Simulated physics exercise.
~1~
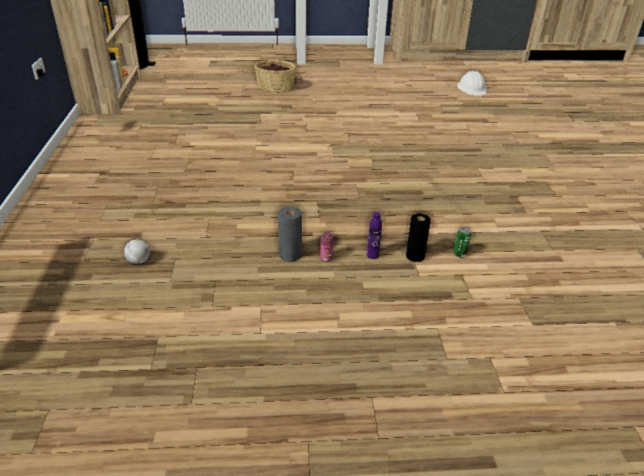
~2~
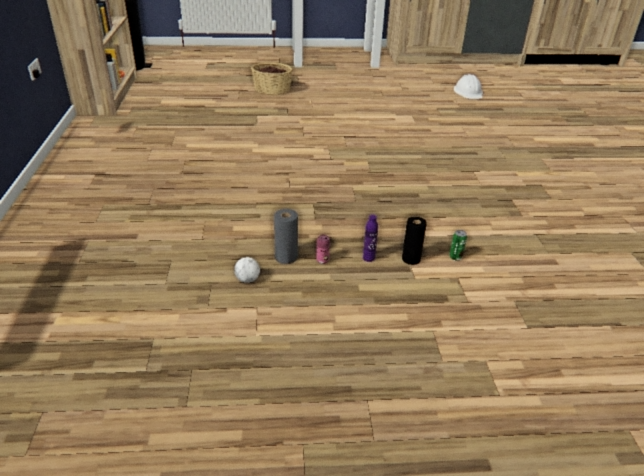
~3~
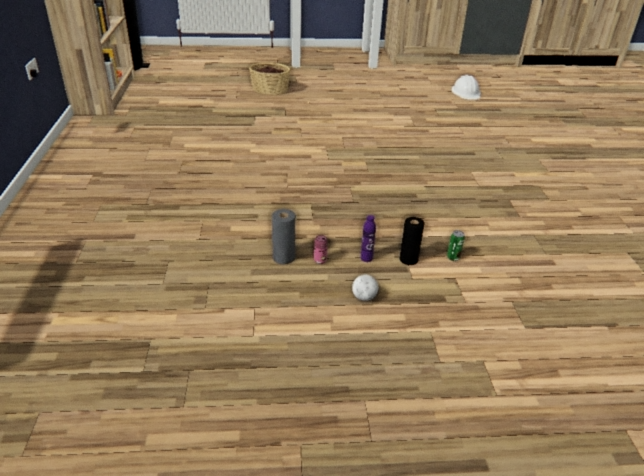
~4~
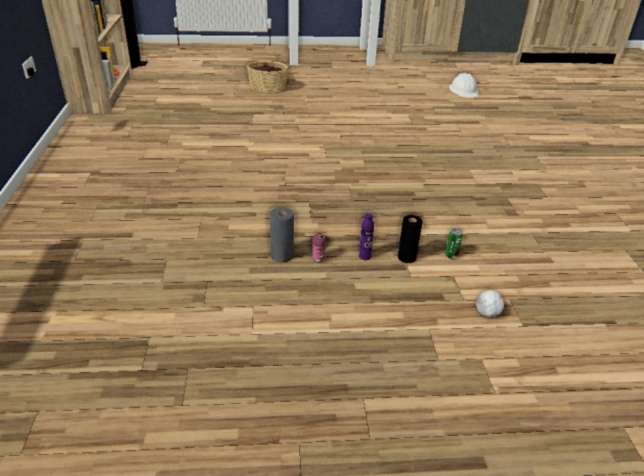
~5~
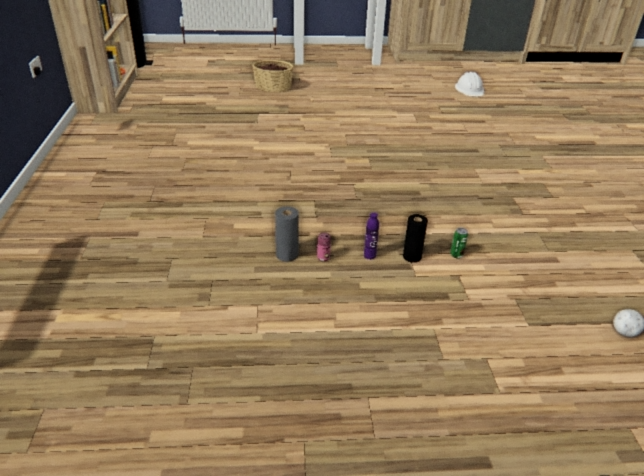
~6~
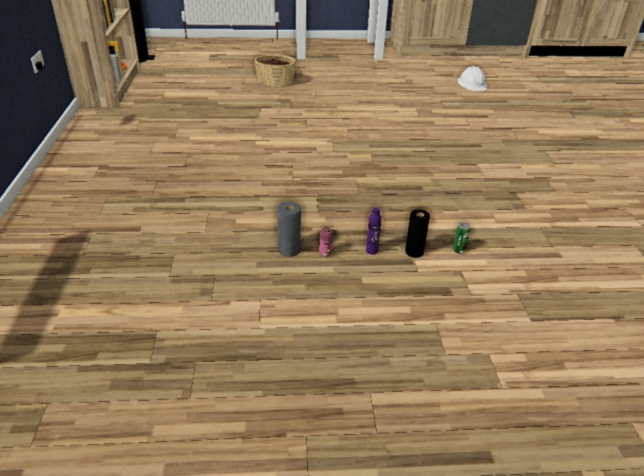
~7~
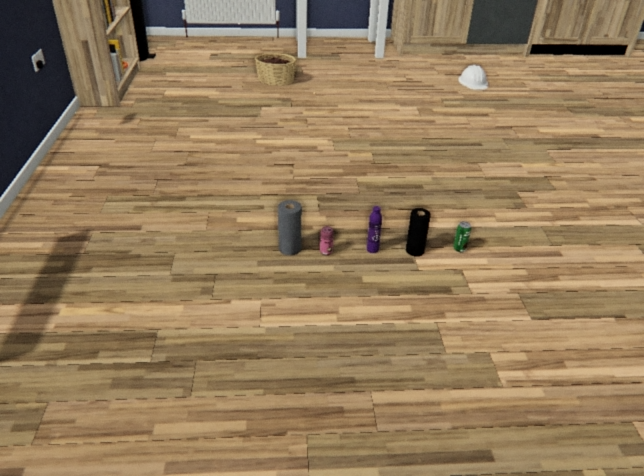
A white ball rolled from left to right across a wooden floor, passing in front of a row of grey, pink, purple, black and green objects without touching any, then went out of view on the right, leaving all five standing.
